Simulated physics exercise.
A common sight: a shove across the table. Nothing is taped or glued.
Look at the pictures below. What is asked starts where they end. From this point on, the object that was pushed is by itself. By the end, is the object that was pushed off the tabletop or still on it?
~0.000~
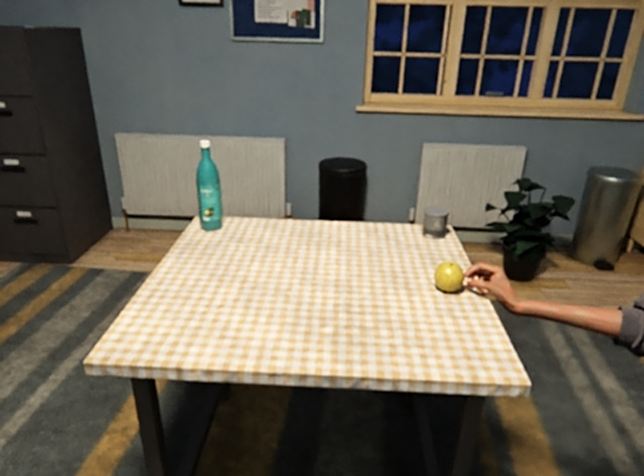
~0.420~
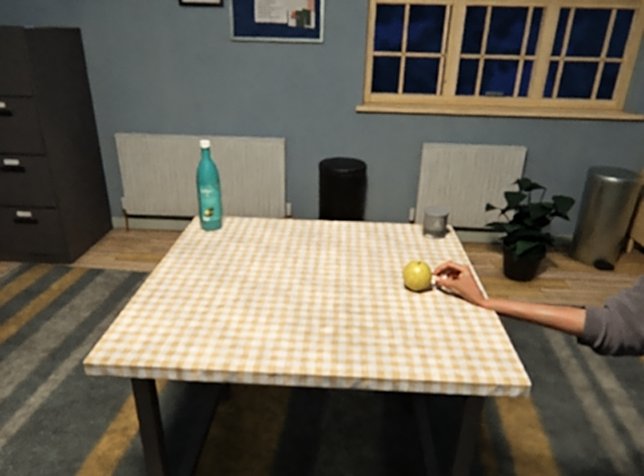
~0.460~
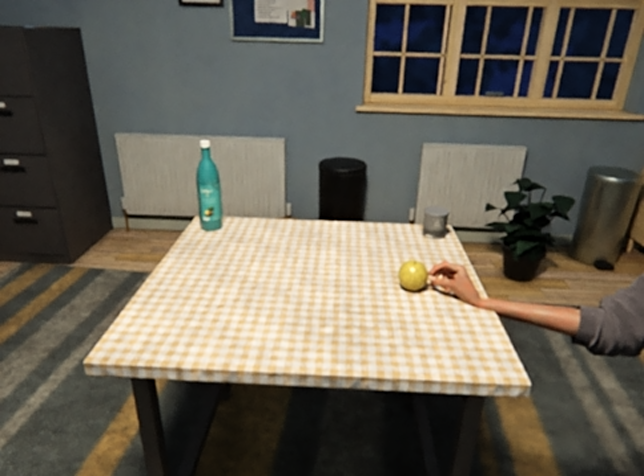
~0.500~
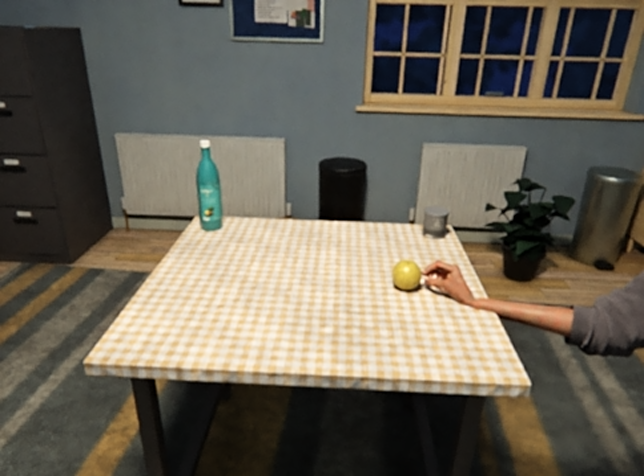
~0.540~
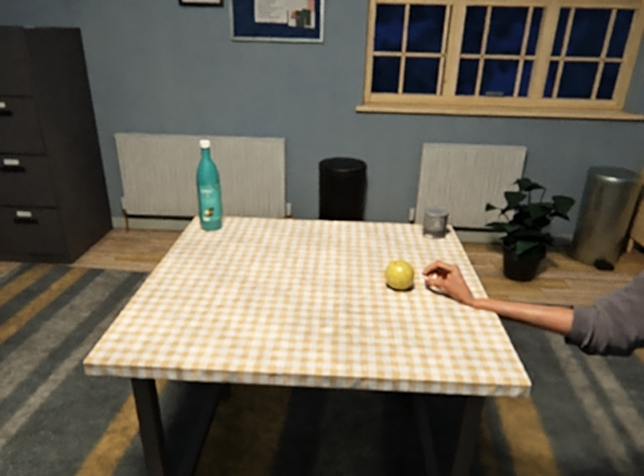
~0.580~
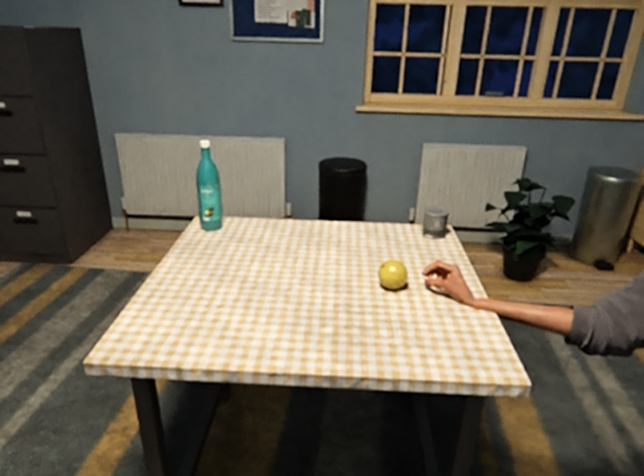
Oh, it hangs on to the table this time.
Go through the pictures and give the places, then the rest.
The first picture shows under the hand; yellow apple (449, 277).
The second picture shows under the hand; yellow apple (417, 275).
The third picture shows under the hand; yellow apple (413, 275).
The fourth picture shows yellow apple (407, 275).
The fifth picture shows yellow apple (400, 275) moved a little.
The sixth picture shows yellow apple (393, 274) moved a little.
By 0.78 s, yellow apple moved about its own width near (361, 273).
By 1.18 s, yellow apple moved well along near (310, 271).
By 1.68 s, yellow apple moved well along near (268, 269).
When it is over (2.7 s), moved from the start, yellow apple. End places, in pixels of the last picture, yellow apple near (248, 268).
